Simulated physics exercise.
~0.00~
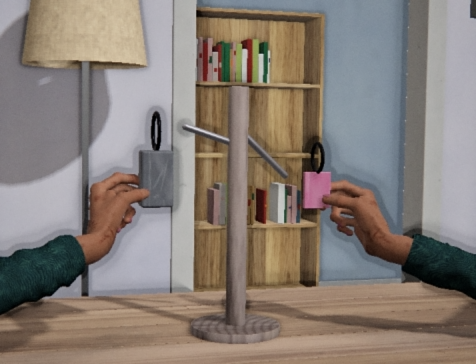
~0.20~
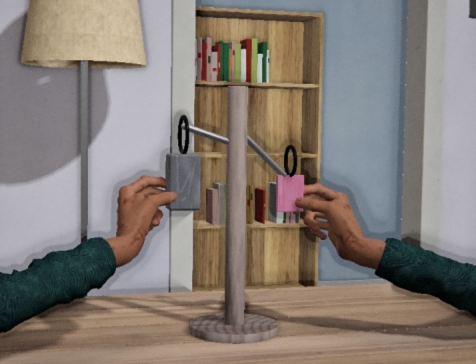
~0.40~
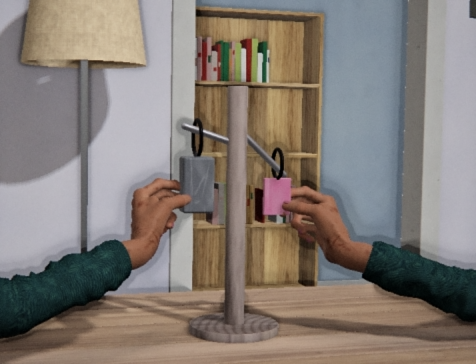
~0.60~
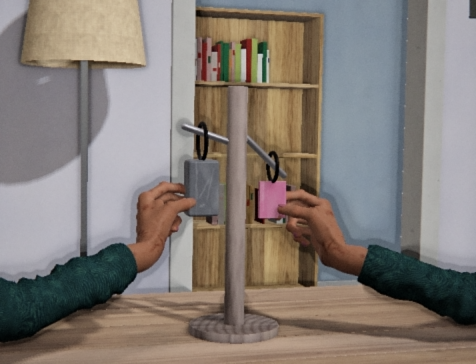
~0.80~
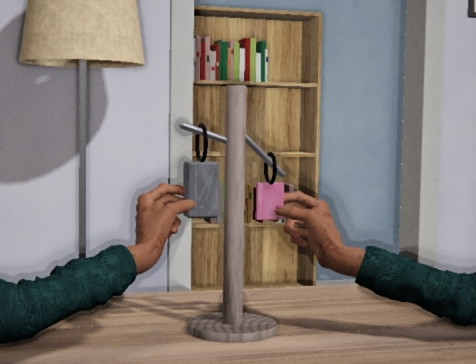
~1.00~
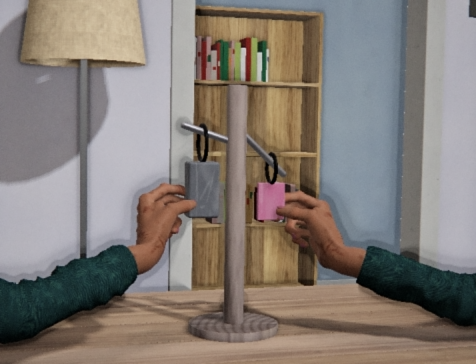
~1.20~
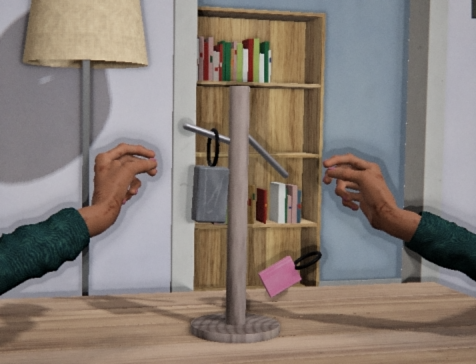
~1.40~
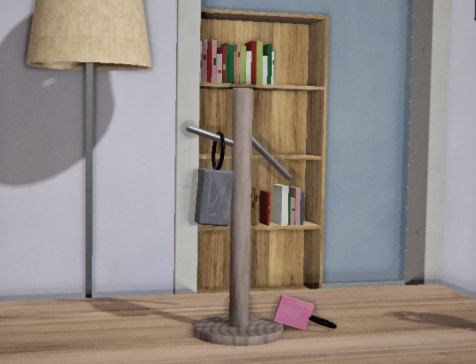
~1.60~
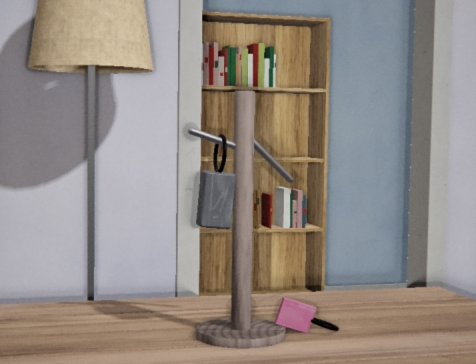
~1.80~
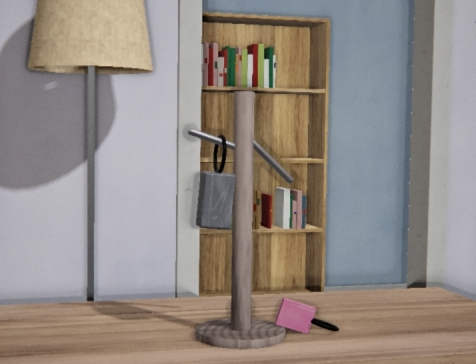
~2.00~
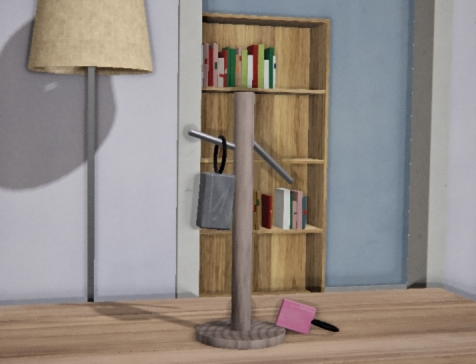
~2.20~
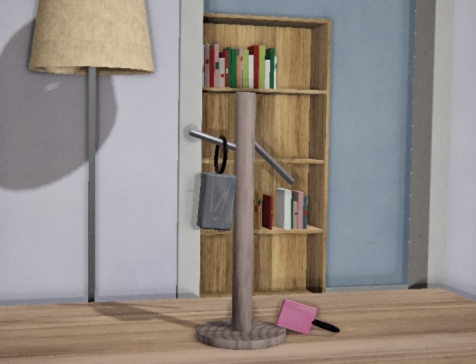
Two hands brought a grey pouch and a pink tag in from either side to the pegs of a wooden stand, then let go and drew back. The pouch stayed hanging on the left, while the tag fell and ended up lying by the base.
